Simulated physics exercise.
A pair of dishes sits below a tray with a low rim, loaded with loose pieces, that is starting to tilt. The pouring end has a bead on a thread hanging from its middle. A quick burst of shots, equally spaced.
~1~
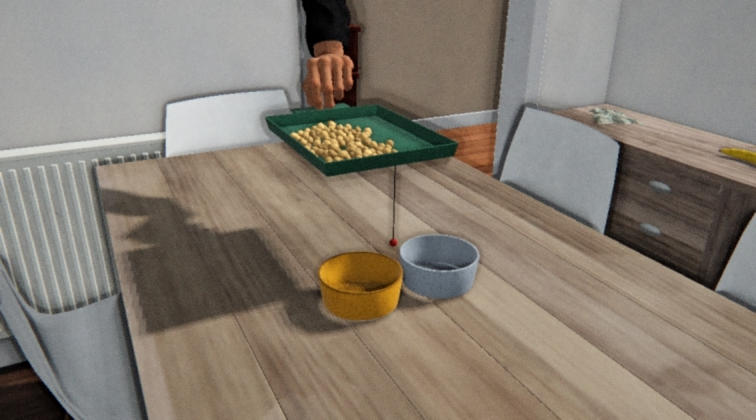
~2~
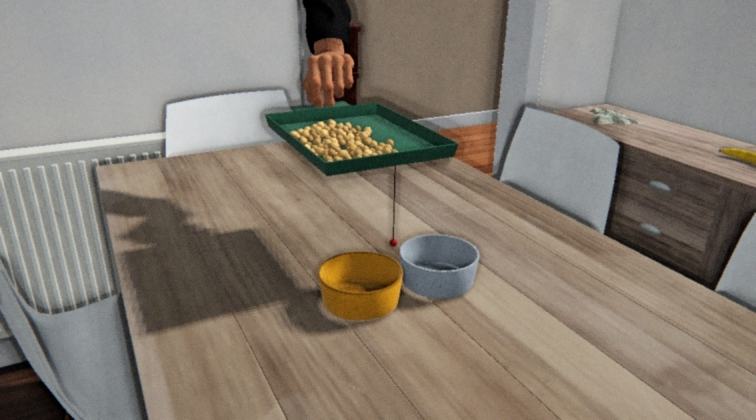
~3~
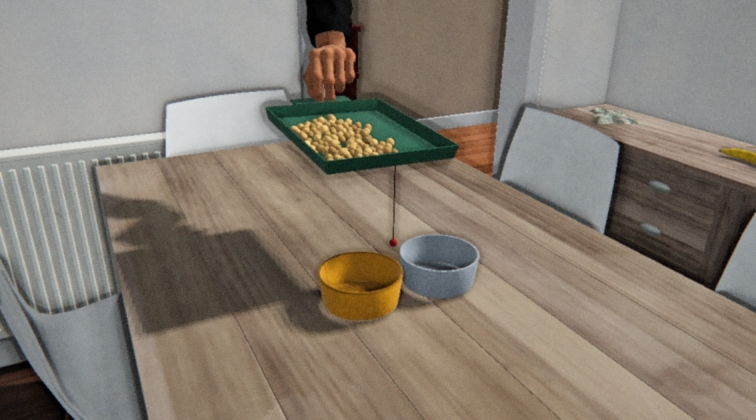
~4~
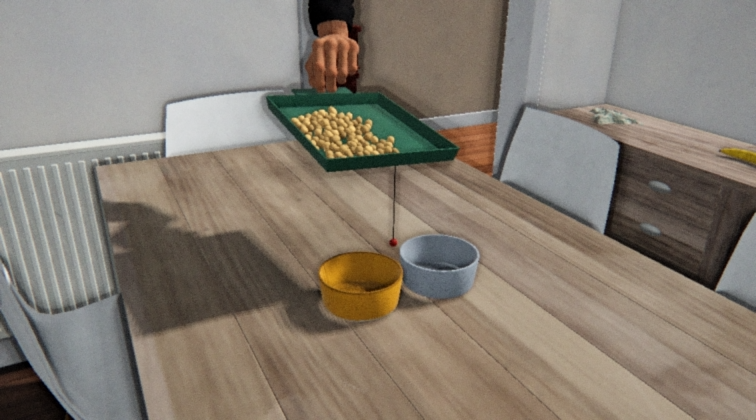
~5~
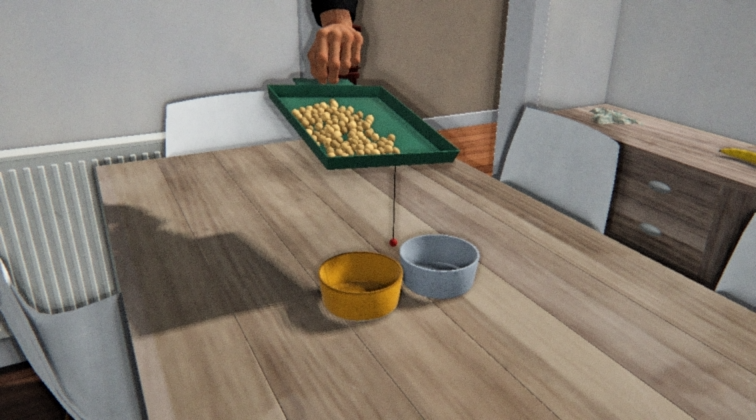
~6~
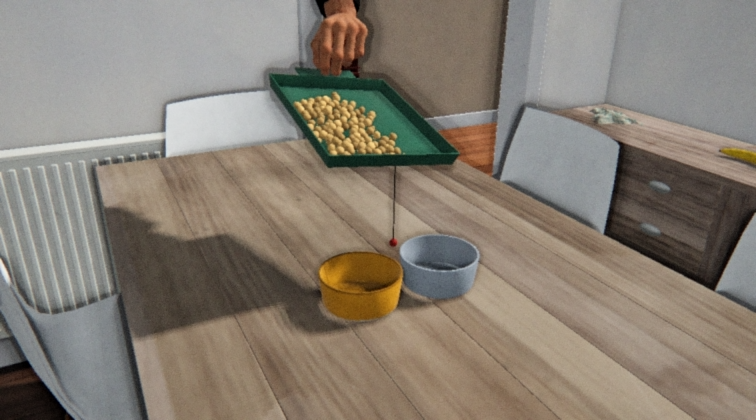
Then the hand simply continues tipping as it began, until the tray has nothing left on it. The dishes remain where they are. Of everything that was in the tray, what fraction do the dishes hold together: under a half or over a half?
Most of the load lands in the dishes.
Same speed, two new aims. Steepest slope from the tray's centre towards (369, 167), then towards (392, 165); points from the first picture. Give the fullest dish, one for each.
The left-side dish first and the left-side dish second.
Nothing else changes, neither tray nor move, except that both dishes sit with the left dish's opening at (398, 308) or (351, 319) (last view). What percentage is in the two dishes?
10 %, then 20 %.
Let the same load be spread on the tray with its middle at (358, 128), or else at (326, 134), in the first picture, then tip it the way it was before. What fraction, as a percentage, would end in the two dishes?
Respectively 70 and 70 per cent.
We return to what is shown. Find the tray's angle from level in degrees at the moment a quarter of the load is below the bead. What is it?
Roughly 110°.
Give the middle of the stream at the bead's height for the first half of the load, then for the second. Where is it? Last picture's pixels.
Points: About (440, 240), then about (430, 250).
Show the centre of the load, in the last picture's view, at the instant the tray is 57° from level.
Look close to (400, 139) in the last picture.
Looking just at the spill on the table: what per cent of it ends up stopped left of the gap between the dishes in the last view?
10 %, roughly.
Soon, tray tipped steeply; nearly all on the tray; a stray few in the air.
A while on, tray tipped right over; nearly all on the tray; a small part in the right dish; a stray few outside both; a stray few in the air.
Towards the end, tray tipped past a quarter turn; most in the right dish; about a quarter outside both.
Finally, tray tipped past a quarter turn; none in the left dish; most in the right dish; about a quarter outside both.
